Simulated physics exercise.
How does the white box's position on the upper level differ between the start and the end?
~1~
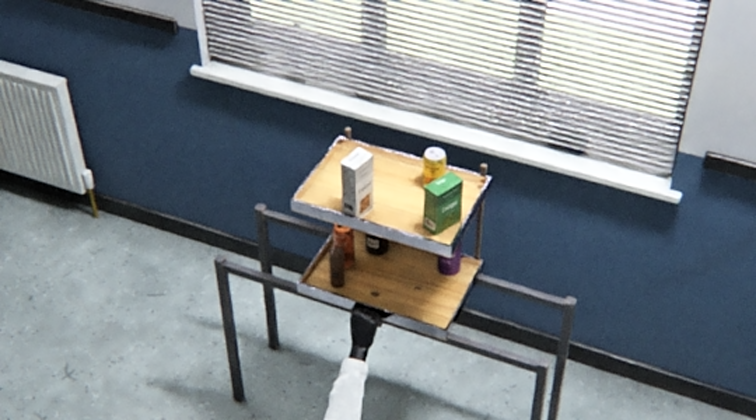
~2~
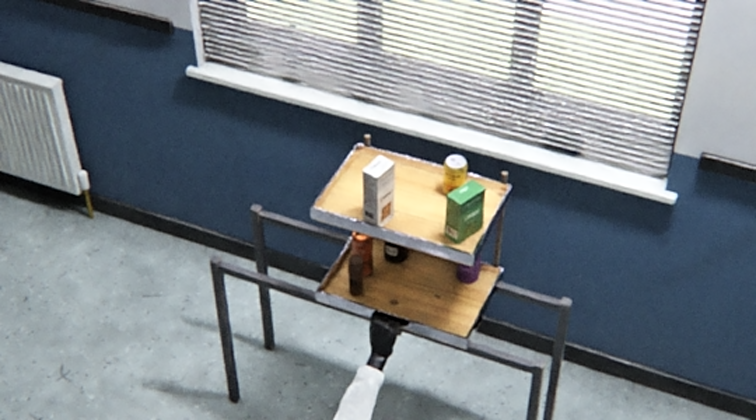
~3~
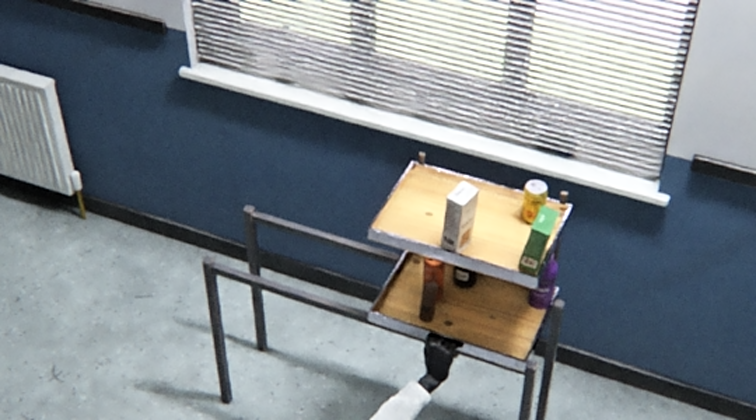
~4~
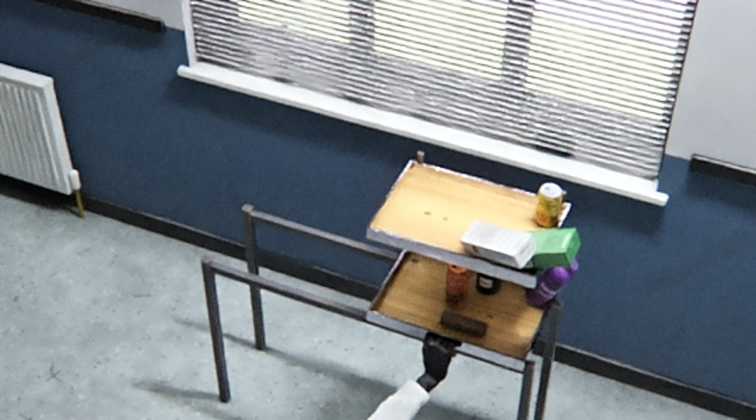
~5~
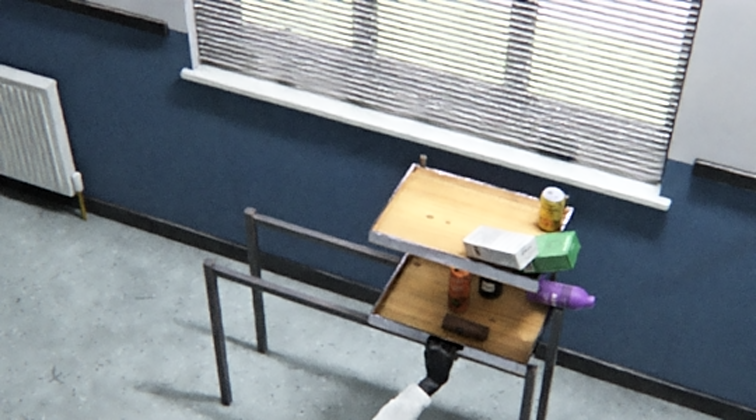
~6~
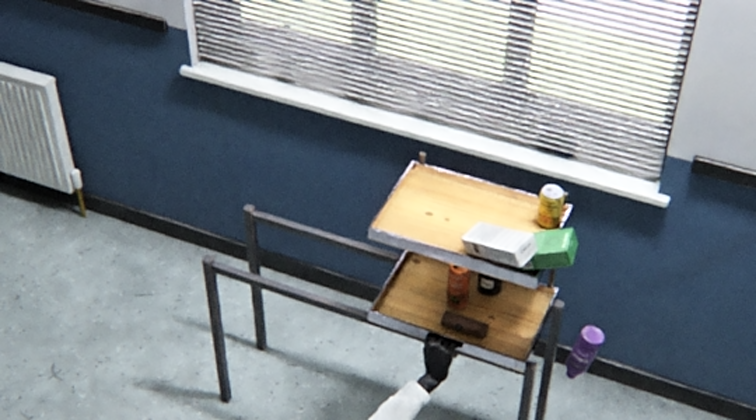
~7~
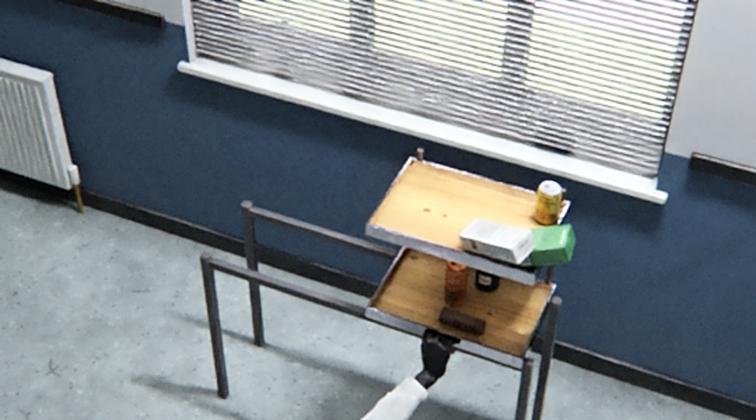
At the start the white box stands upright, and by the end it is lying on its side on the upper level.
